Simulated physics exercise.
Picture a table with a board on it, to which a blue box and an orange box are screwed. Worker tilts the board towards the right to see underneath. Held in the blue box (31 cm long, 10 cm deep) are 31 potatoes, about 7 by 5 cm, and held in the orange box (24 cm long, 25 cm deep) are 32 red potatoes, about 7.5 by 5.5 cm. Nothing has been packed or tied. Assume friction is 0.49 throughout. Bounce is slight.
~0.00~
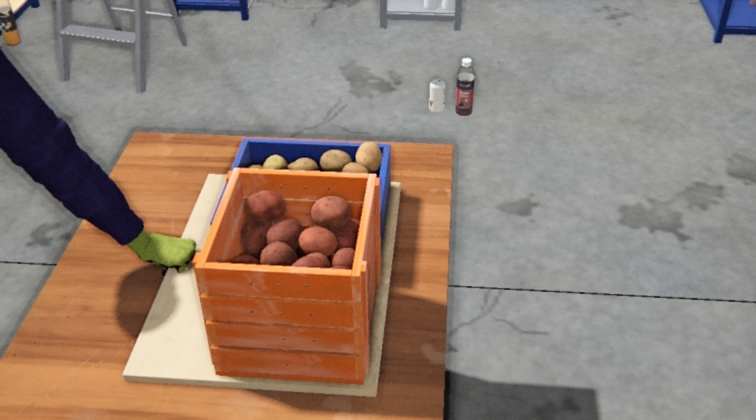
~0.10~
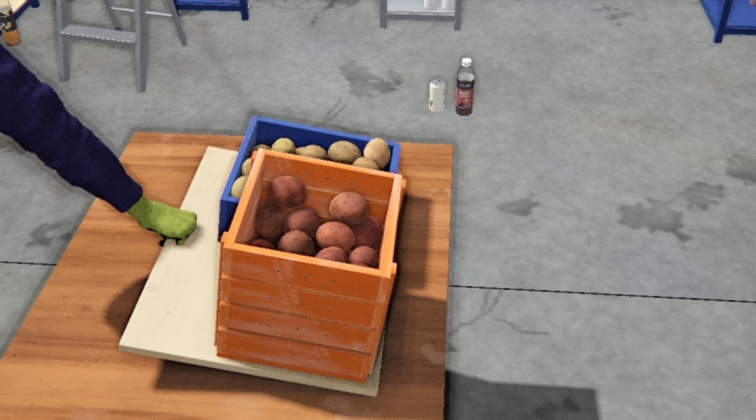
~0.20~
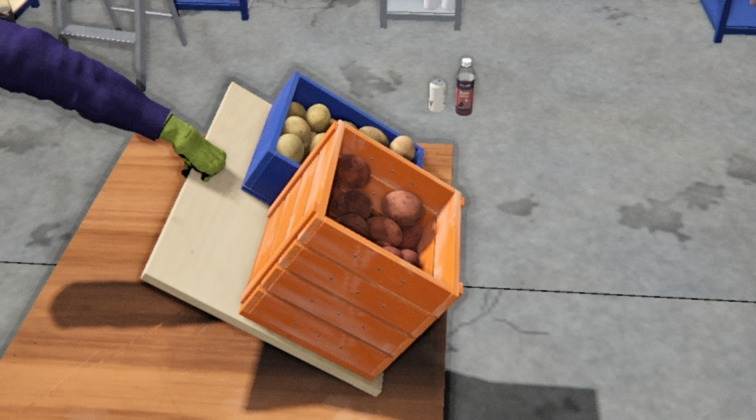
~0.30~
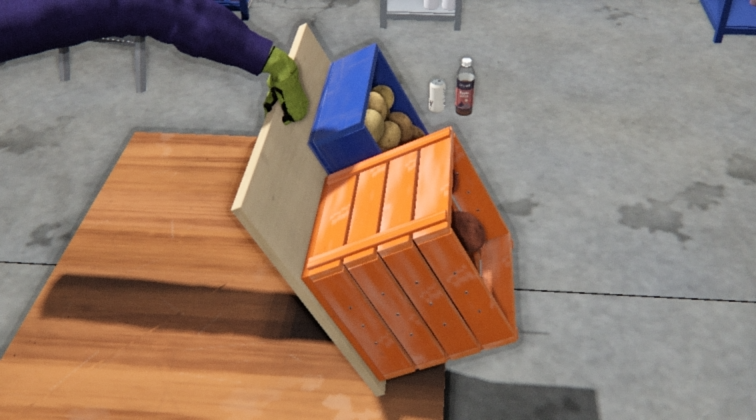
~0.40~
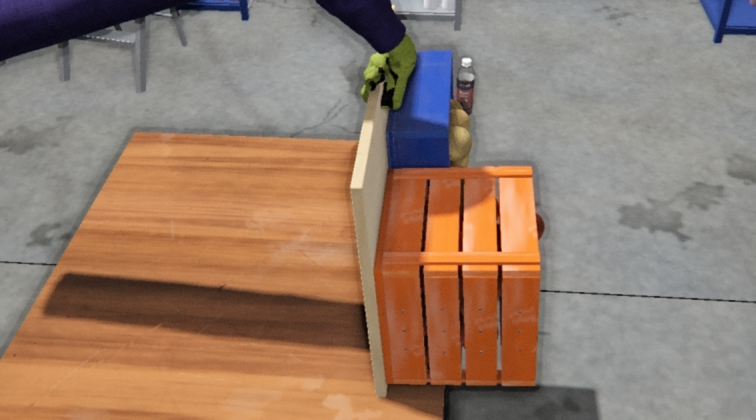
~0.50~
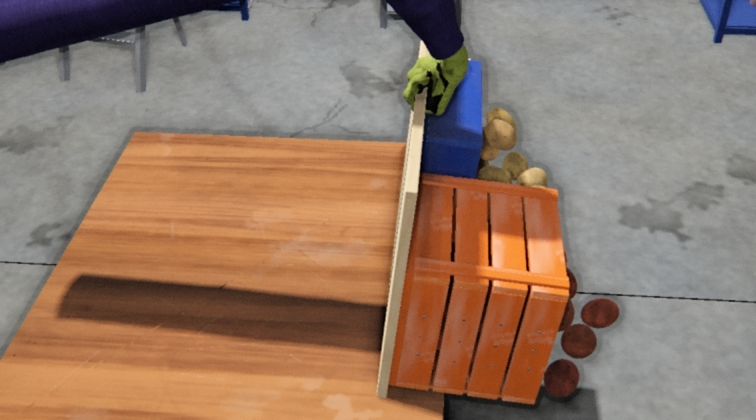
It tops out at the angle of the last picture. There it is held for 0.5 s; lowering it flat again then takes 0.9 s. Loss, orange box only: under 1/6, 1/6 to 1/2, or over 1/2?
Most likely the spill will come to beyond half of the pieces.
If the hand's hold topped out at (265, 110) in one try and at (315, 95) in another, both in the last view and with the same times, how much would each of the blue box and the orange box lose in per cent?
The blue box would lose 10 per cent in the first try and 50 per cent in the second, the orange box 0 and then 20 per cent.
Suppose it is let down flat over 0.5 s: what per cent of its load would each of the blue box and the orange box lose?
Well, that would cost the blue box 100 per cent and the orange box 70 per cent.
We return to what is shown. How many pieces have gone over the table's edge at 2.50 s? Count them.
The total is close to 50.
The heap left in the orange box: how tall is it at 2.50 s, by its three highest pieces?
I'd say near 9 cm.
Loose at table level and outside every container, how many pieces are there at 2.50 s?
I'd say close to 0 in all.
After 0.82 s, tilt 96°; 28 of 31 out of the blue box and 18 of 32 out of the orange box.
After 1.22 s, tilt 82°; 29 of 31 out of the blue box and 21 of 32 out of the orange box.
After 1.78 s, tilt 5°; 30 of 31 out of the blue box and 21 of 32 out of the orange box.
Outcome (at 2.50 s), 30 of 31 out of the blue box and 21 of 32 out of the orange box. Asked share, 21 of 32, 66 per cent.
